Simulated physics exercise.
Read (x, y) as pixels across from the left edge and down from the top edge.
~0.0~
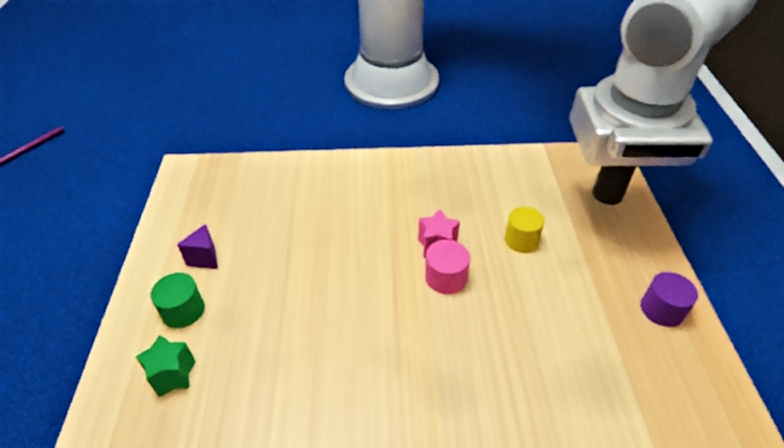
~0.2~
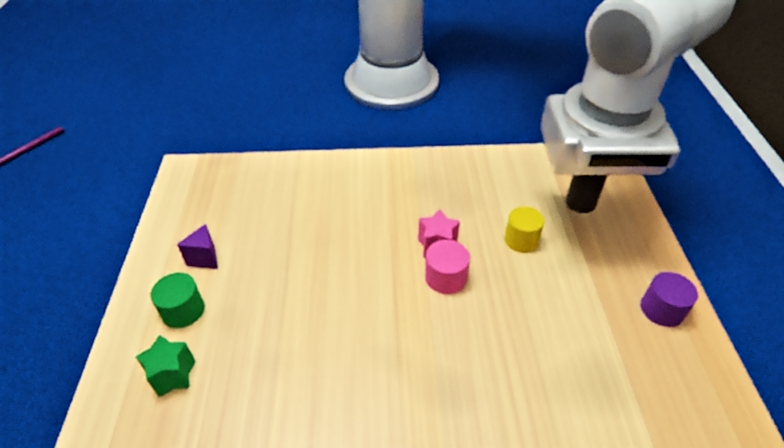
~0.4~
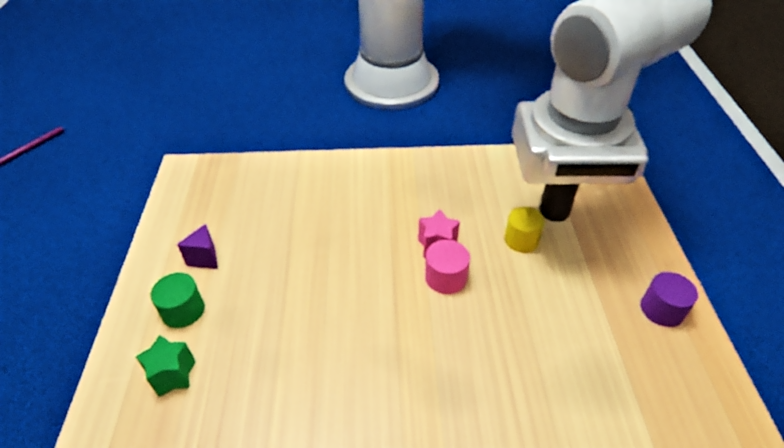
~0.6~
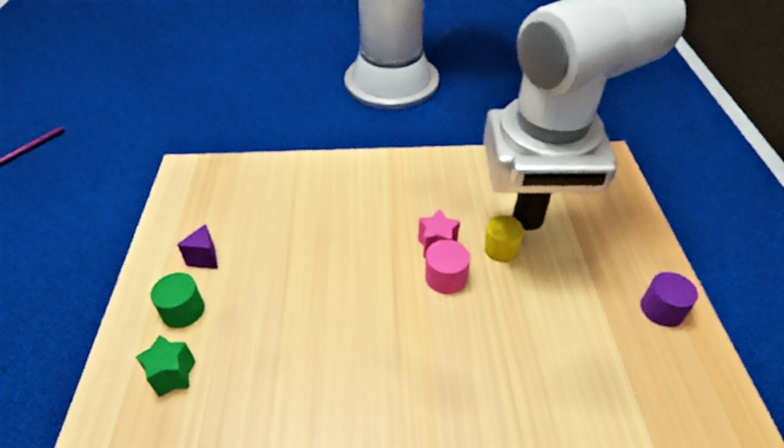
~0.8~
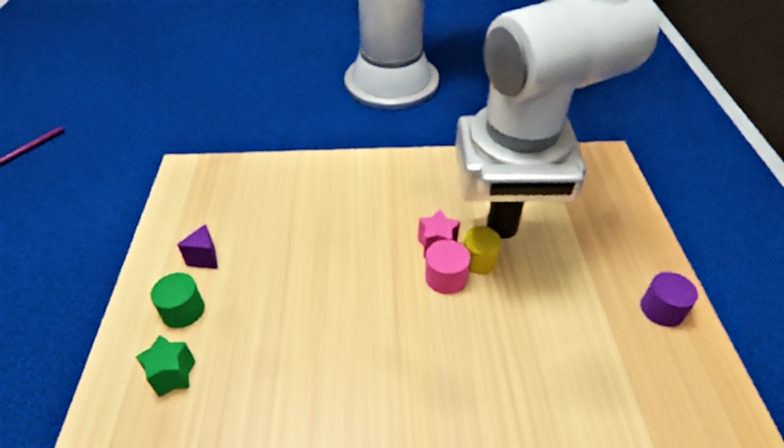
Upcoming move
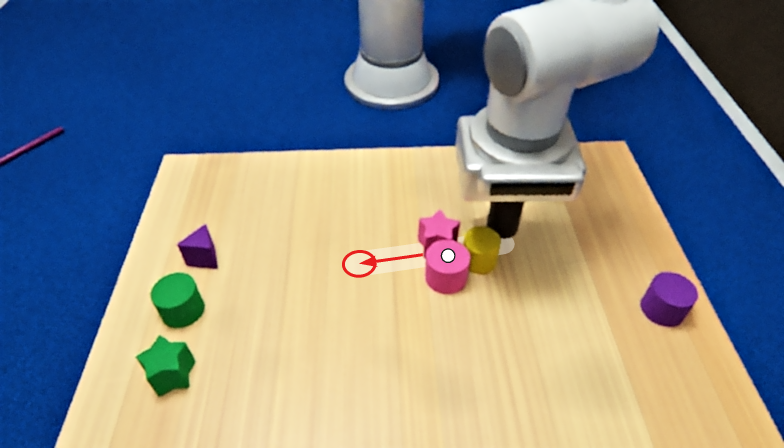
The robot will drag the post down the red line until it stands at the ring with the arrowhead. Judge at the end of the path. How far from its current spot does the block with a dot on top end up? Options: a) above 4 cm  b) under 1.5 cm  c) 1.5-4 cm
c: 1.5-4 cm.
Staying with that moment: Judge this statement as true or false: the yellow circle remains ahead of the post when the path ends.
False
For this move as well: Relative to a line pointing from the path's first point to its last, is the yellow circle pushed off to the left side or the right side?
With start-to-end as forward, it shifts left.
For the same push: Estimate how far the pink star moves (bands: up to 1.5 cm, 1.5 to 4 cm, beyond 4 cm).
Verdict: More than 4 cm.
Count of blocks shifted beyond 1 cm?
I'm going with three or more.
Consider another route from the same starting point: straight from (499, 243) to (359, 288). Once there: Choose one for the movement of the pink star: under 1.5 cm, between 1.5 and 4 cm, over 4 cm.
From 1.5 to 4 cm.
Path on the board, from (499, 243) directly to (359, 264); the dot is on the pink circle.
The first path, step by step. One third of the way, post at (455, 235); pink star at (425, 223); pink circle at (430, 277); yellow circle at (459, 255).
Two thirds of the way, post at (407, 242); pink star at (383, 220), turned 15° clockwise; pink circle at (430, 278); yellow circle at (459, 255).
At the end, post at (358, 249); pink star at (365, 218), turned 70° clockwise; pink circle at (430, 278); yellow circle at (459, 255).
